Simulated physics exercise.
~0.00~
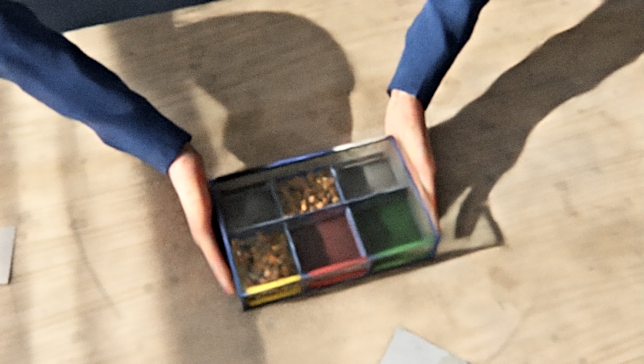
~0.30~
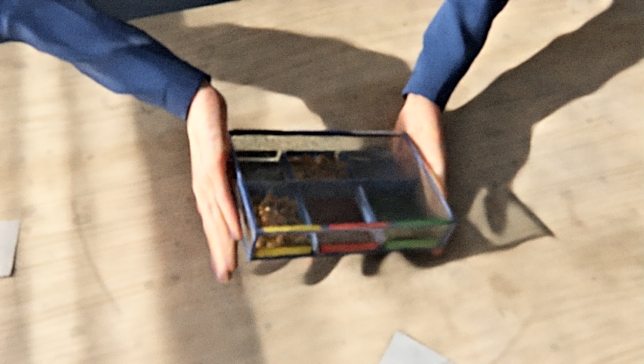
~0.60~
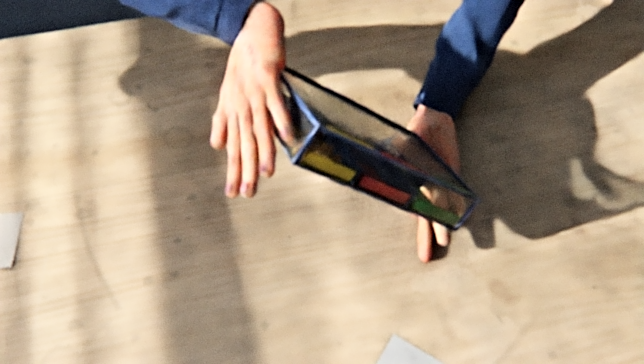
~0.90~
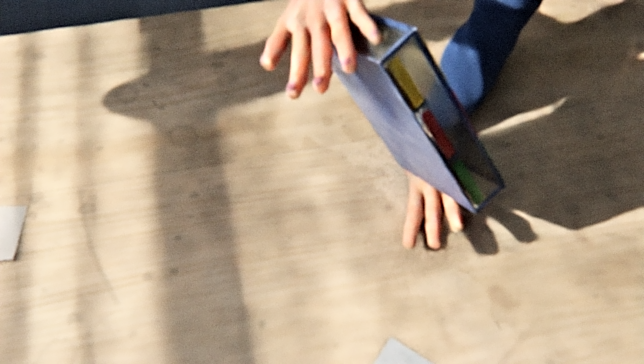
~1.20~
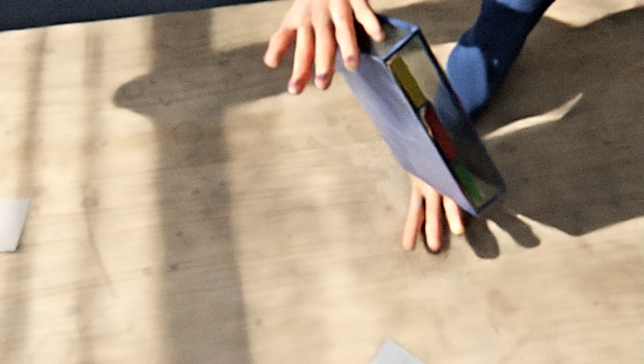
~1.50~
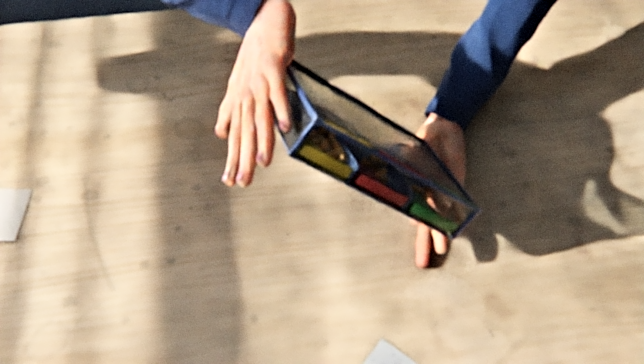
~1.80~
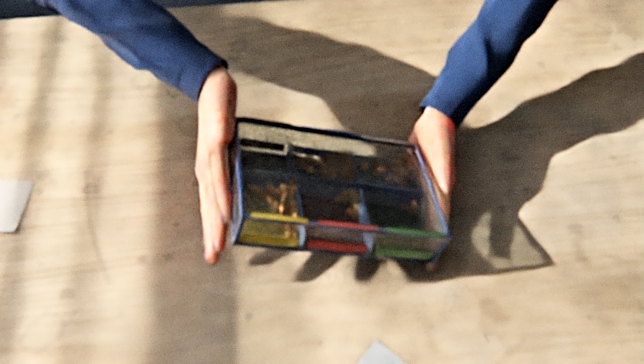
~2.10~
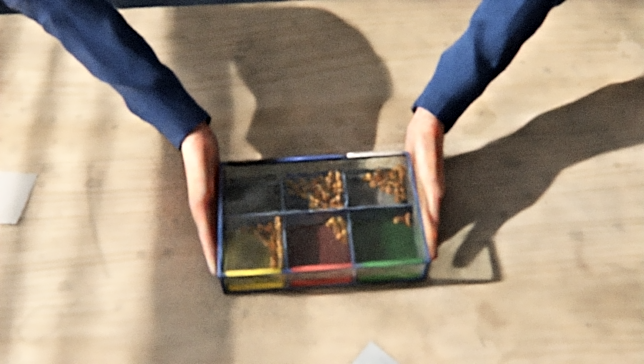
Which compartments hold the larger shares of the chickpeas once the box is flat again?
The back middle, back right and yellow front left compartments hold the larger shares. The red and green ones have only a few pieces, and the back left one has none.
